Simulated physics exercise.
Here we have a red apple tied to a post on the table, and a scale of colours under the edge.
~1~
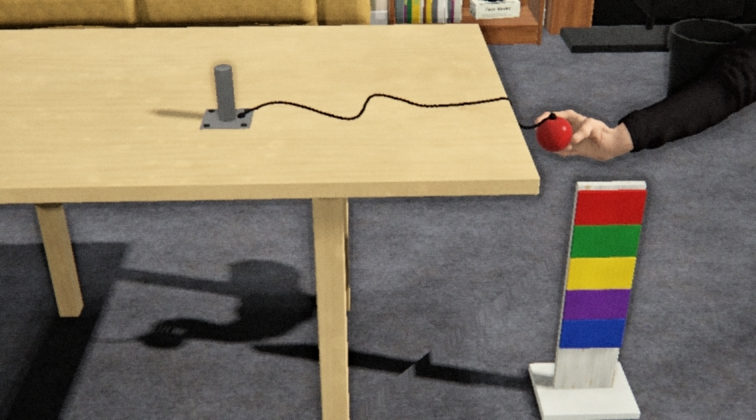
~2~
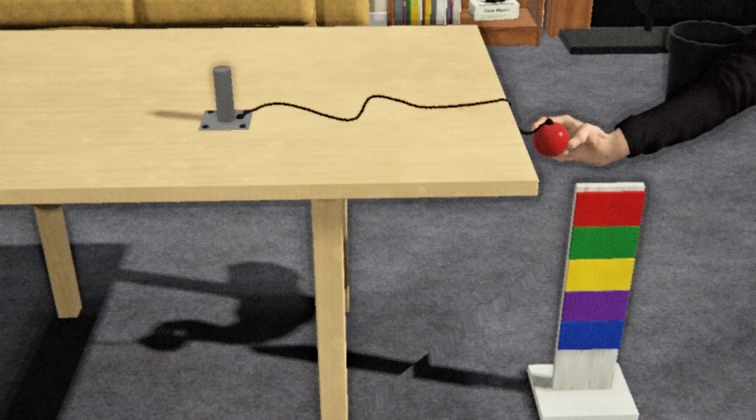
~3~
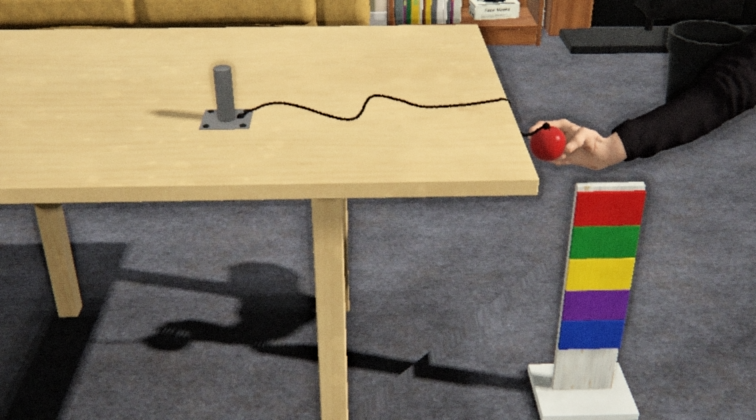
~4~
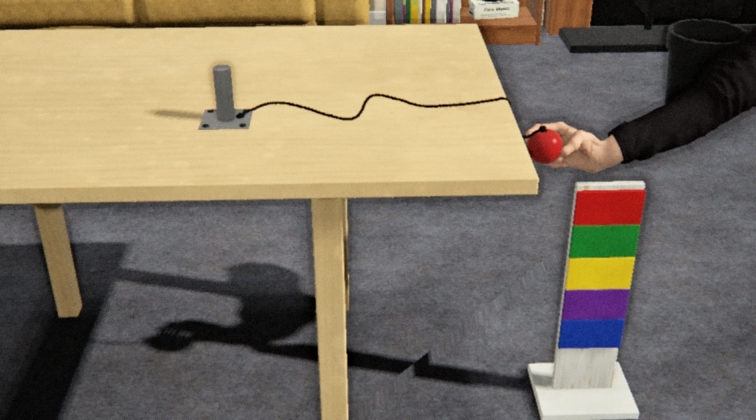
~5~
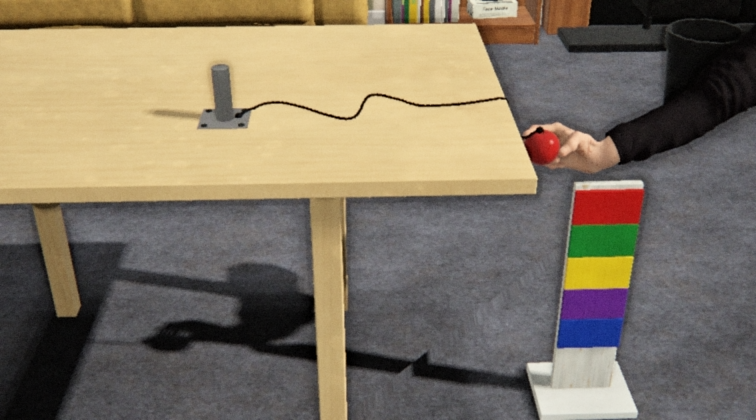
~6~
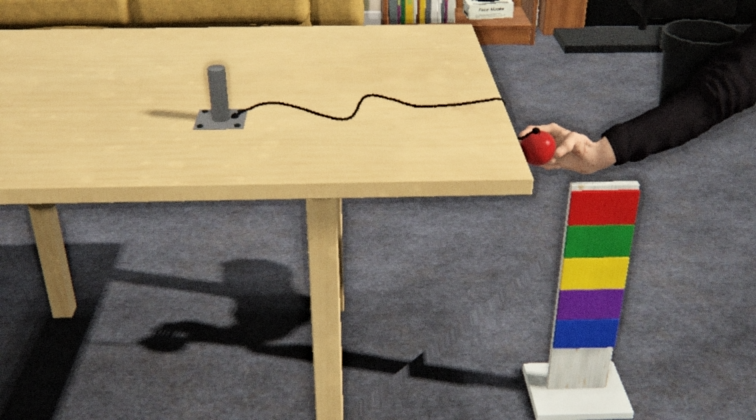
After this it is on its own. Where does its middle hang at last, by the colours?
Its centre hangs level with the green band.
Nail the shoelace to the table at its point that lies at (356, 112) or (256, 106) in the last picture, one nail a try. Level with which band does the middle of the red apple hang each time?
It would be red; green.
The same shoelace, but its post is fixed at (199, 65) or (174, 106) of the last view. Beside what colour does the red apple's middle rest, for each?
Taking them in turn: Red; red.
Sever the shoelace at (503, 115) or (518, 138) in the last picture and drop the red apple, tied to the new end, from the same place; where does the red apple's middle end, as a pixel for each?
Try by try, around (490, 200) and (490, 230).
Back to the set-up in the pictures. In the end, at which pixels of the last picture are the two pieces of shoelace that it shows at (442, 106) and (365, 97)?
The first at (503, 121), the second at (436, 106).
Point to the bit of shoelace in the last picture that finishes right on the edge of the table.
At (428, 107), roughly.
A little later, apple near (465, 252); level with green.
Next, apple near (513, 252); level with green.
When it is over, apple near (499, 254); level with green. Its middle rests at the green band.
